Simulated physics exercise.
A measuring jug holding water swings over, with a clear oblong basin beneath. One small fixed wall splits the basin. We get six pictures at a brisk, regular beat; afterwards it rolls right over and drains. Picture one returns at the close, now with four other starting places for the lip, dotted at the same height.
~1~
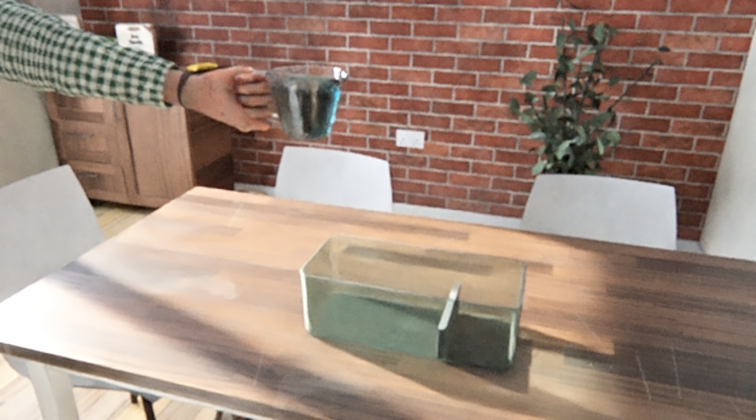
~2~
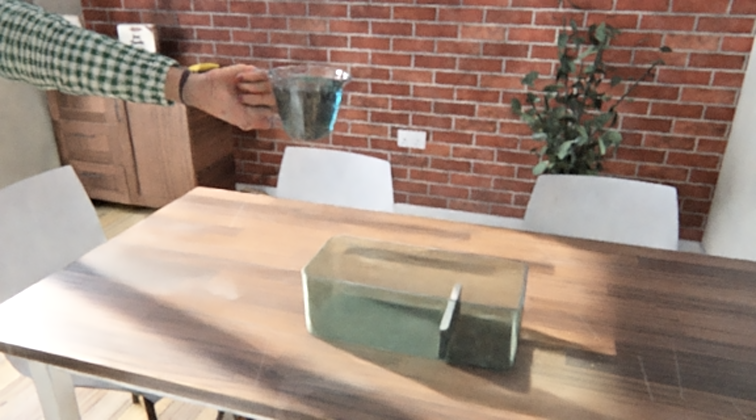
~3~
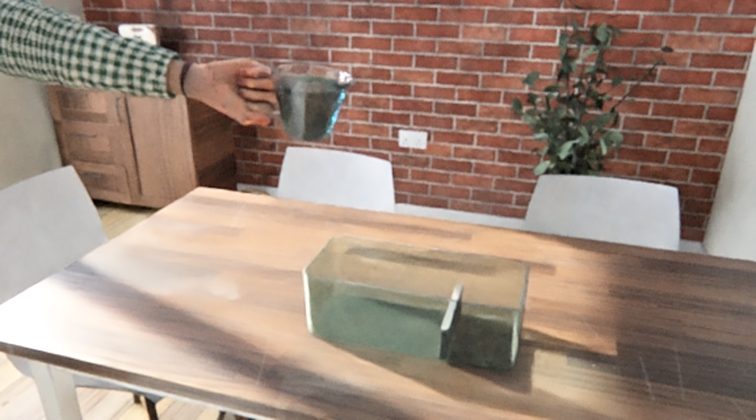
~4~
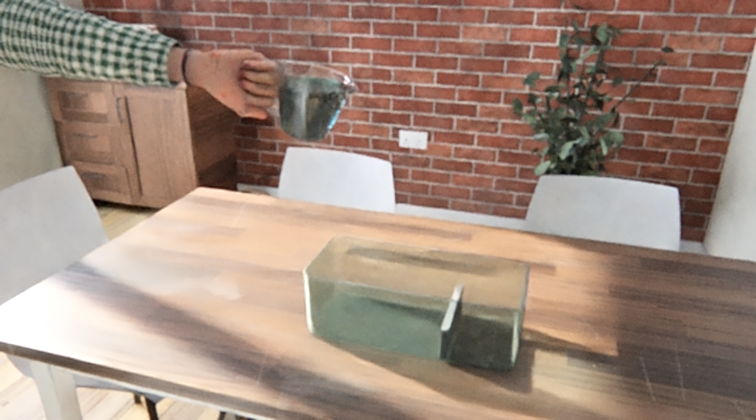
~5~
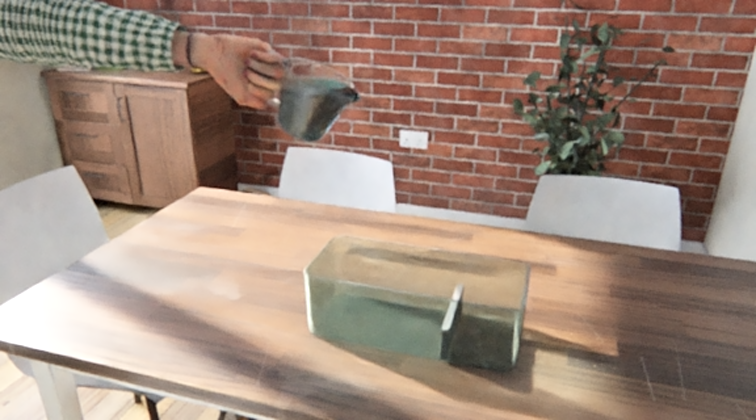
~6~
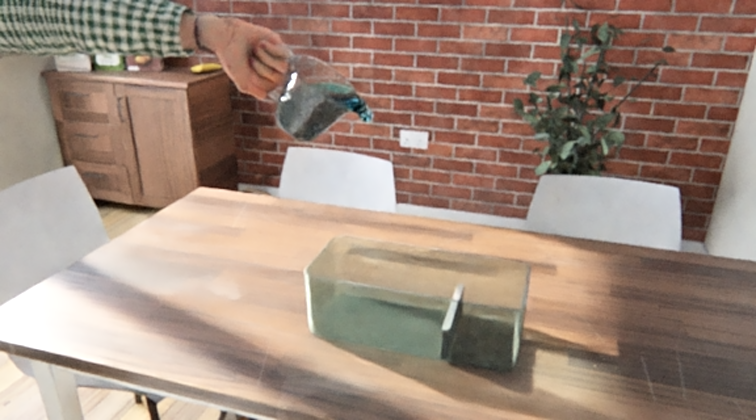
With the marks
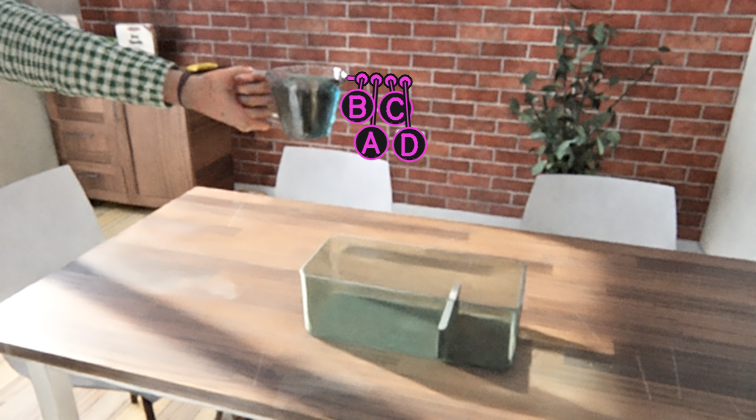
At the start, a hand in a green checked sleeve holds a glass jug of bluish water upright above a wooden table, where a clear, divided basin sits. The hand gradually tilts the jug to the right, and the water reaches the lip and begins coming over it.
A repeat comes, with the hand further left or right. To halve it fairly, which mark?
Take D.
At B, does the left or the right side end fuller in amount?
The left one.
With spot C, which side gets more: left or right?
The left side.
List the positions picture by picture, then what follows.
Upright, lip at (348, 78); basin from (307, 329) to (512, 369); top of the wall at (450, 304); nothing has left yet.
Upright, lip at (350, 79); nothing has left yet.
Tipped about 6°, lip at (354, 84); nothing has left yet.
Tipped about 14°, lip at (357, 91); nothing has left yet.
Tipped about 24°, lip at (359, 100); water is over the lip, down to (359, 100).
Tipped about 36°, lip at (360, 111); water is over the lip, down to (368, 118).
On the marked copy, A at (376, 80); B at (362, 79); C at (390, 81); D at (405, 82).
With A, about 90 % ends left of the wall and 5 % right of it; 5 % is lost outside.
With B, about 91 % ends left of the wall and 5 % right of it; 4 % is lost outside.
With C, about 84 % ends left of the wall and 9 % right of it; 7 % is lost outside.
With D, about 56 % ends left of the wall and 41 % right of it.
